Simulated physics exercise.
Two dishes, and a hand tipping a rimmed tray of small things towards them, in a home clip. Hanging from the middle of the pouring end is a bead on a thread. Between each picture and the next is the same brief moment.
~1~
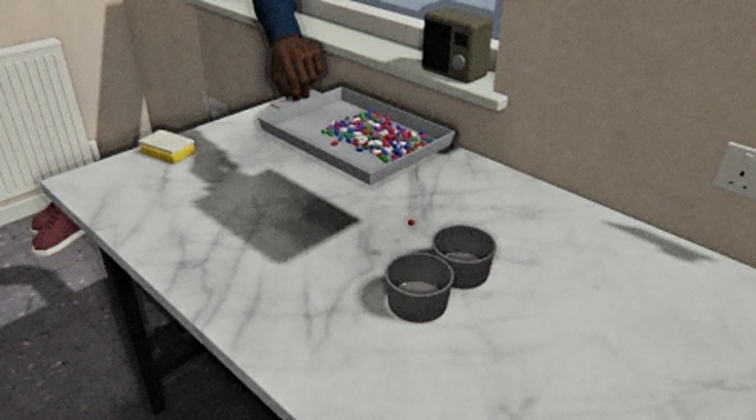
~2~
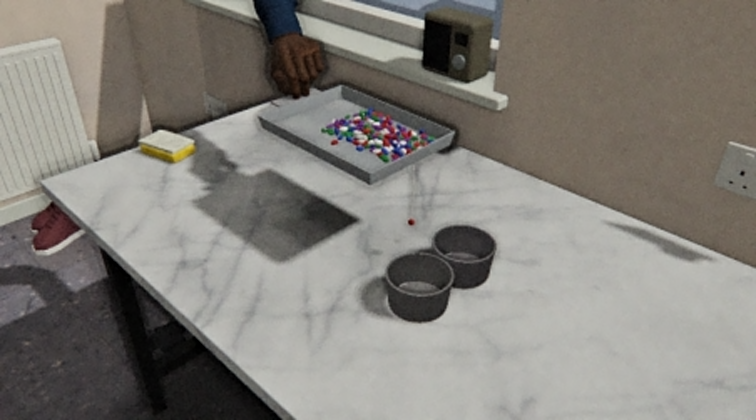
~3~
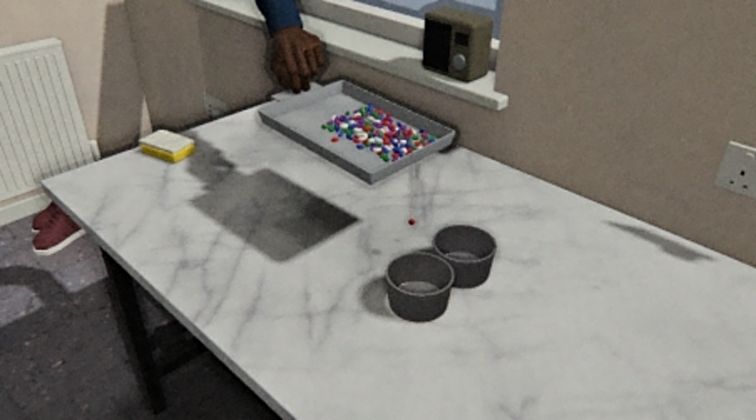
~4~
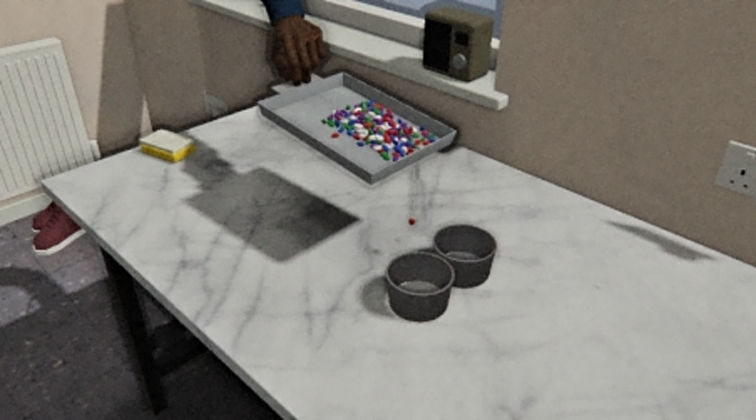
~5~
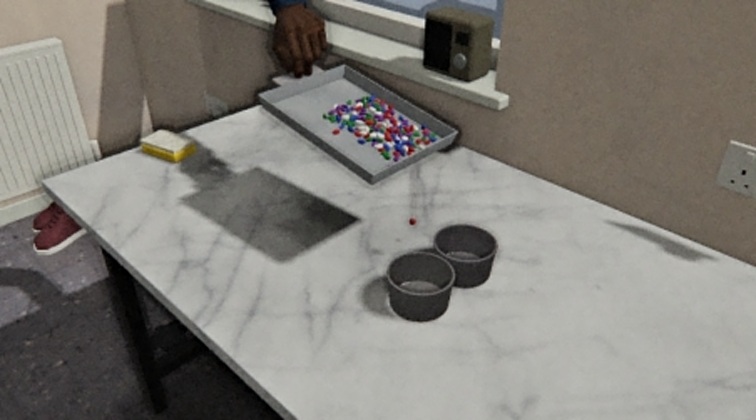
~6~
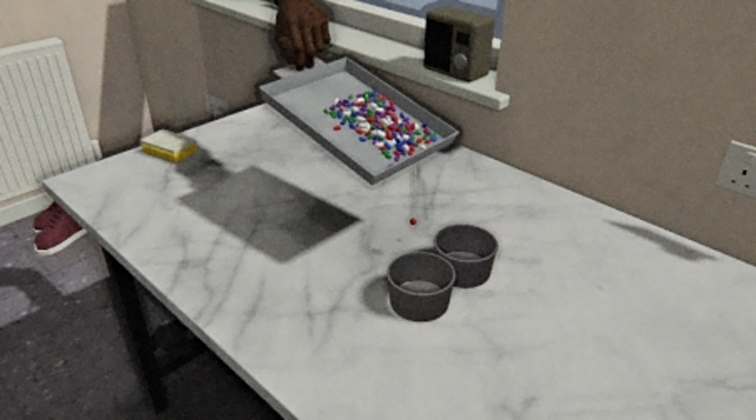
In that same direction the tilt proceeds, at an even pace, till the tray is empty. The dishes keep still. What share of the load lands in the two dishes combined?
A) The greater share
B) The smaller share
The greater share (A).
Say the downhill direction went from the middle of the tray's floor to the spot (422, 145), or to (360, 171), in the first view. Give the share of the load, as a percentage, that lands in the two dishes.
First some 10, then 20 per cent.
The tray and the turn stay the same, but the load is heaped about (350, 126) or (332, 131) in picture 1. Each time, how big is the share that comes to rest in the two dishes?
In order, 80 % then 80 %.
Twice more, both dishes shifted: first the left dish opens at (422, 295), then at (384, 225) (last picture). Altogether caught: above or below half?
Short of half and then Short of half.
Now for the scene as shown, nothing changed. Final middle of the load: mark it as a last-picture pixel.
Somewhere close to (450, 274) in the last picture.
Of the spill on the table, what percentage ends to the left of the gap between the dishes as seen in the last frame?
Estimate: Roughly 80 %.
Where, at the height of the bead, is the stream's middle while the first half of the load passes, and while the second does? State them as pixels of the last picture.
Around (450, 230) first; around (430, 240) second.
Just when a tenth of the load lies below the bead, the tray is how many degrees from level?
105°.
Just after the last frame, tray tipped steeply; every one on the tray.
A moment on, tray tipped right over; almost all on the tray; just a few in the right dish; just a few in the air.
Further on, tray tipped past a quarter turn; roughly a third in the left dish; roughly half in the right dish; about a tenth outside both; just a few in the air.
When it is over, tray tipped past a quarter turn; roughly a third in the left dish; roughly half in the right dish; about a tenth outside both; just a few in the air.
